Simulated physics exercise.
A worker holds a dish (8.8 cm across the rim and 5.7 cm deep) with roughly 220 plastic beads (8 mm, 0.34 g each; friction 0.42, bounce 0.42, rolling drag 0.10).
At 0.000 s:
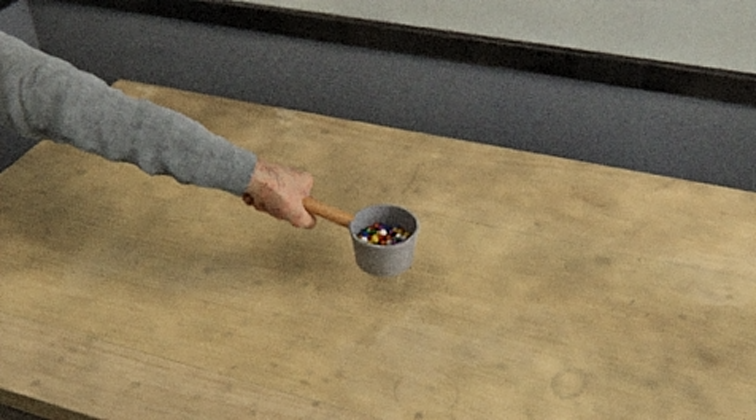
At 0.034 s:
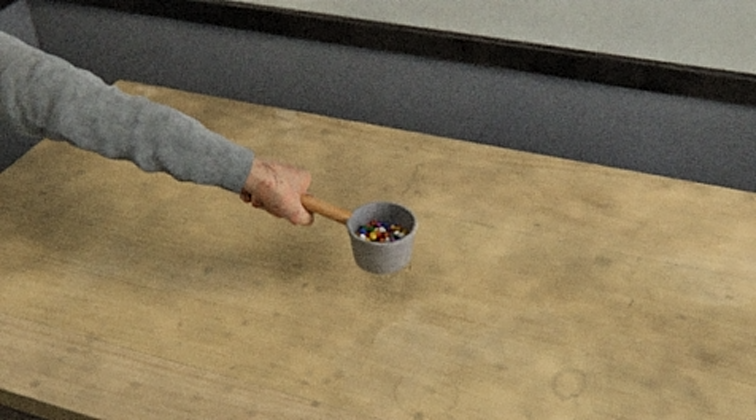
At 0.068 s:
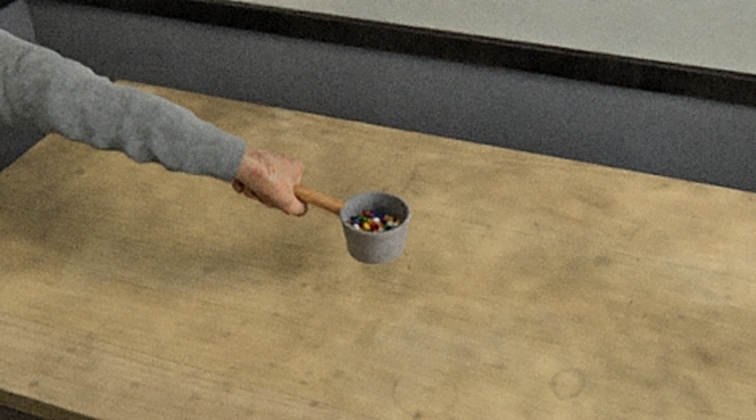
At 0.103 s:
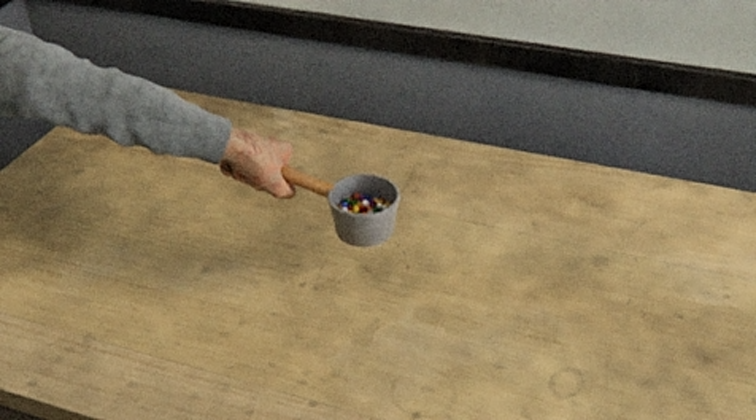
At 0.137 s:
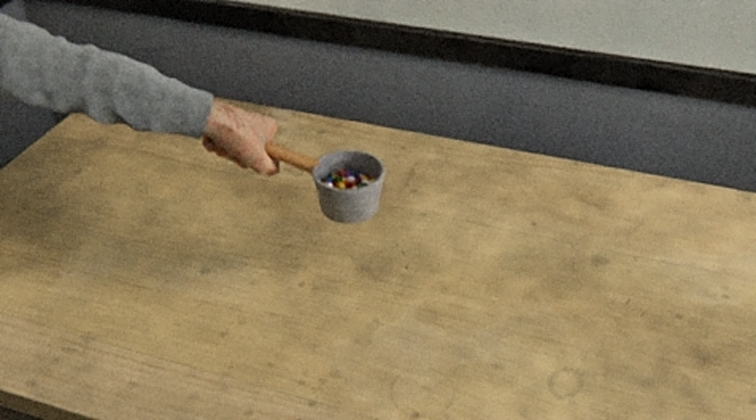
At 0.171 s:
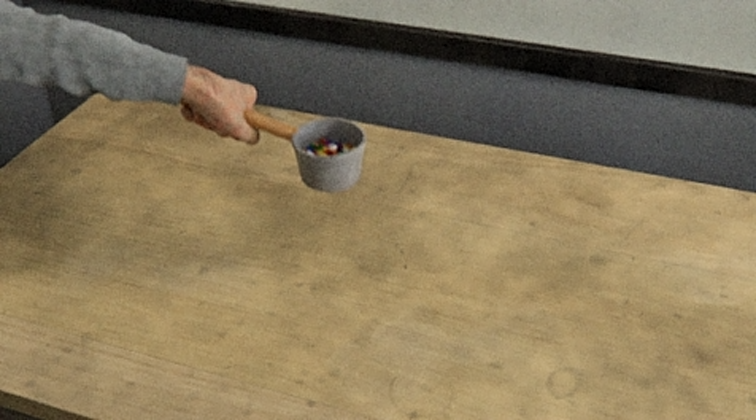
A hand holding a gray dish of colorful beads moves it up and left above a wooden table.
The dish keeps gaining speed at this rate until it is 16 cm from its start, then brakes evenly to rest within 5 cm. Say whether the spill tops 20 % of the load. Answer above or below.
Share spilt, set against 20 %: Above.
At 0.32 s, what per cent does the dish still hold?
About 65 per cent.
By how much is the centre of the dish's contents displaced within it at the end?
About 0.5 cm.
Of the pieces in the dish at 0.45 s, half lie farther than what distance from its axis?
Roughly 3.0 cm.
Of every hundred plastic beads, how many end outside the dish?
Roughly 55 per cent.
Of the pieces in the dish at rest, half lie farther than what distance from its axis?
Roughly 2.5 cm.
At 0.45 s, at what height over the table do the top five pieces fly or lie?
About 38 cm.
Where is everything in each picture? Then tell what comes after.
Dish at (384, 251); tilt 0 degrees; moved 0.0 cm; top of the load at (388, 229), in the first frame.
Dish at (382, 248); tilt 0 degrees; moved 0.5 cm; top of the load at (386, 226), in the second frame.
Dish at (376, 238); tilt 0 degrees; moved 2.2 cm; top of the load at (380, 217), in the third frame.
Dish at (364, 220); tilt 0 degrees; moved 5.0 cm; top of the load at (369, 199), in the fourth frame.
Dish at (350, 195); tilt 0 degrees; moved 8.8 cm; top of the load at (354, 176), in the fifth frame.
Dish at (330, 162); tilt 0 degrees; moved 13.8 cm; top of the load at (335, 145). Its speed is now 1.62 m/s, in the sixth frame.
Then, at 0.32 s, dish 65 %, in the air 35 %; middle of the pieces not yet landed near (274, 68).
Then, at 0.45 s, dish 45 %, in the air 55 %; middle of the pieces not yet landed near (259, 94).
After 0.56 s, dish 45 %, fallen left of where it stops 5 %, in the air 50 %; middle of the pieces not yet landed near (254, 155).
After 0.67 s, dish 45 %, fallen left of where it stops 50 %; middle of the pieces not yet landed near (298, 124).
In the end, at 1.1 s, dish 45 %, fallen left of where it stops 50 %.
